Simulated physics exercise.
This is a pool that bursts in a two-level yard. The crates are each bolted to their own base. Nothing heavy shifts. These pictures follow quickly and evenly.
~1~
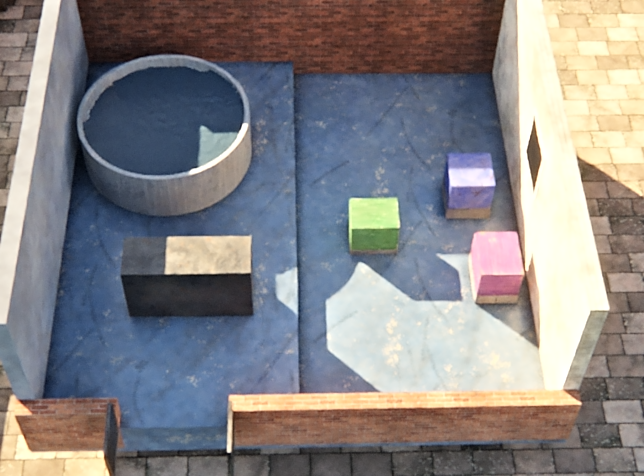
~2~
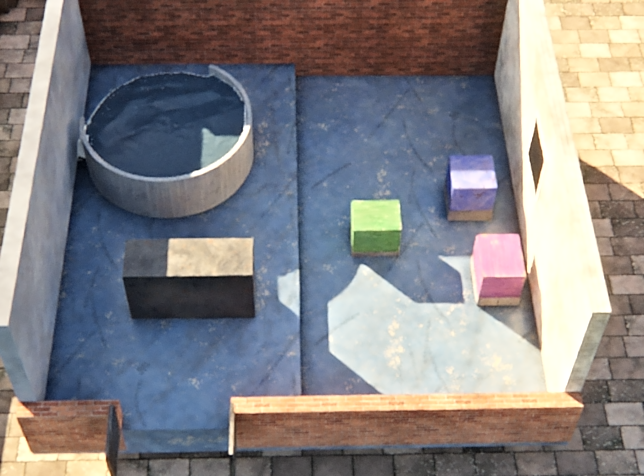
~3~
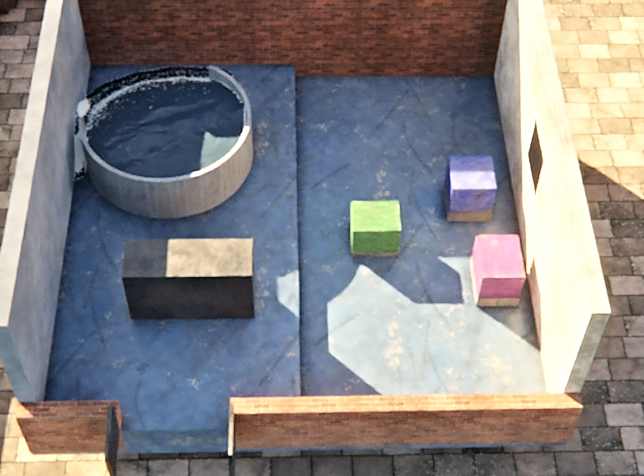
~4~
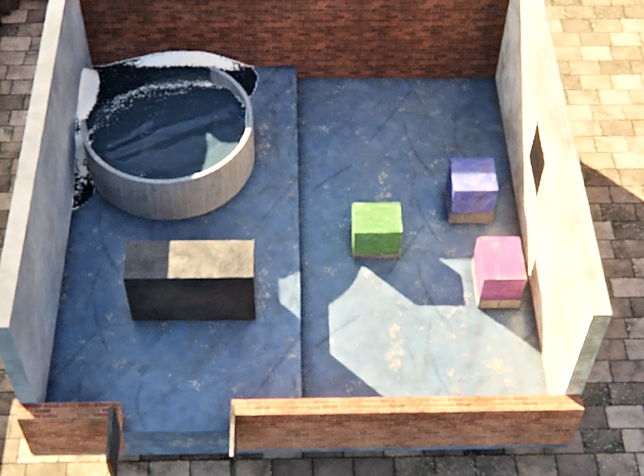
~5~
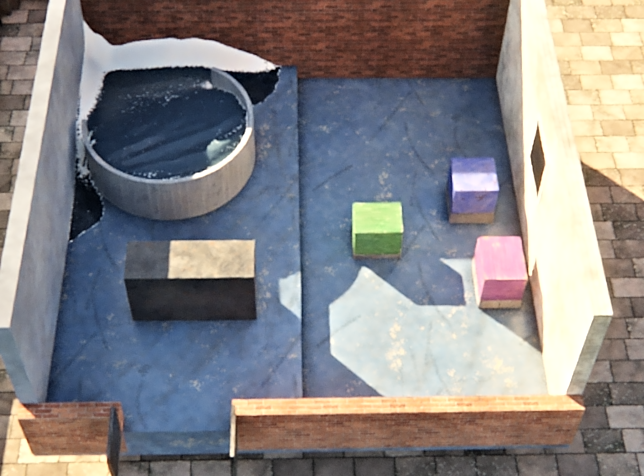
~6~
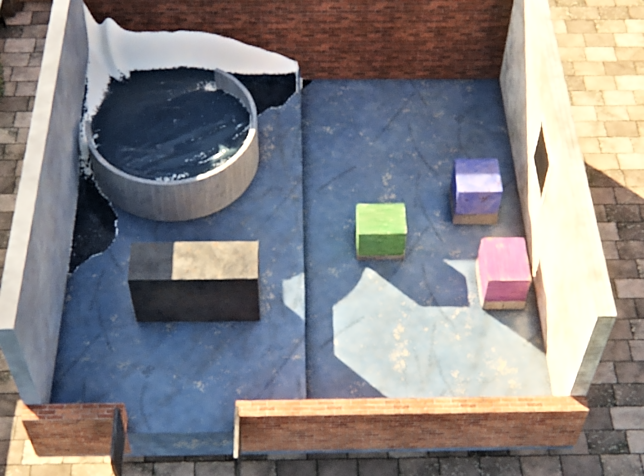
Water in the round pool sits still at first in a walled yard with a dark block and green, purple and pink cubes. It then breaks out on the pool's far side, foams white against the back corner walls, and spreads around both sides of the pool across the blue floor.
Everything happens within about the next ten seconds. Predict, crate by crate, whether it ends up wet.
Result: Most likely the purple crate gets water on it. Most likely the green crate gets water on it. Most likely the blue crate gets water on it.
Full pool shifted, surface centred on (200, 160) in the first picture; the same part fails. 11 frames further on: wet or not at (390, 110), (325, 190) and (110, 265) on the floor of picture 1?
First drenched; next unwetted; last drenched.
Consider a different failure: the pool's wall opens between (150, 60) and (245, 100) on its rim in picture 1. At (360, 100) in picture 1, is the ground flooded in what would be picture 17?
Swamped.
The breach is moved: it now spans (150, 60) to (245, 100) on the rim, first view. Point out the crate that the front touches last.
That would be the green-painted one.
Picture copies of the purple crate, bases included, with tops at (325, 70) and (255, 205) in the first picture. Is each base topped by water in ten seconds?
In the listed order, the first crate gets reached while the second remains untouched.
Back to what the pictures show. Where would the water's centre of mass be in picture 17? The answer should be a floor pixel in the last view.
Somewhere around (190, 129) in the last view.
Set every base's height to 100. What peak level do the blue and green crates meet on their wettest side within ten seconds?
I'd say 120 per cent for the first one and 160 per cent for the second.
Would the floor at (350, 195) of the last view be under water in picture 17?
I'd expect that place to be clear.
A moment on, water covers 25 % of the floor; the purple crate not reached, the green crate not reached, the blue crate not reached.
Next, water covers 40 % of the floor; the purple crate not reached, the green crate not reached, the blue crate not reached.
Then, water covers 55 % of the floor; the purple crate water round its plinth, the green crate water round its plinth, the blue crate water round its plinth.
Later, water covers 80 % of the floor; the purple crate water round its plinth, the green crate water round its plinth, the blue crate water round its plinth.
In the end, water covers 85 % of the floor; the purple crate was topped, the green crate was topped, the blue crate was topped.
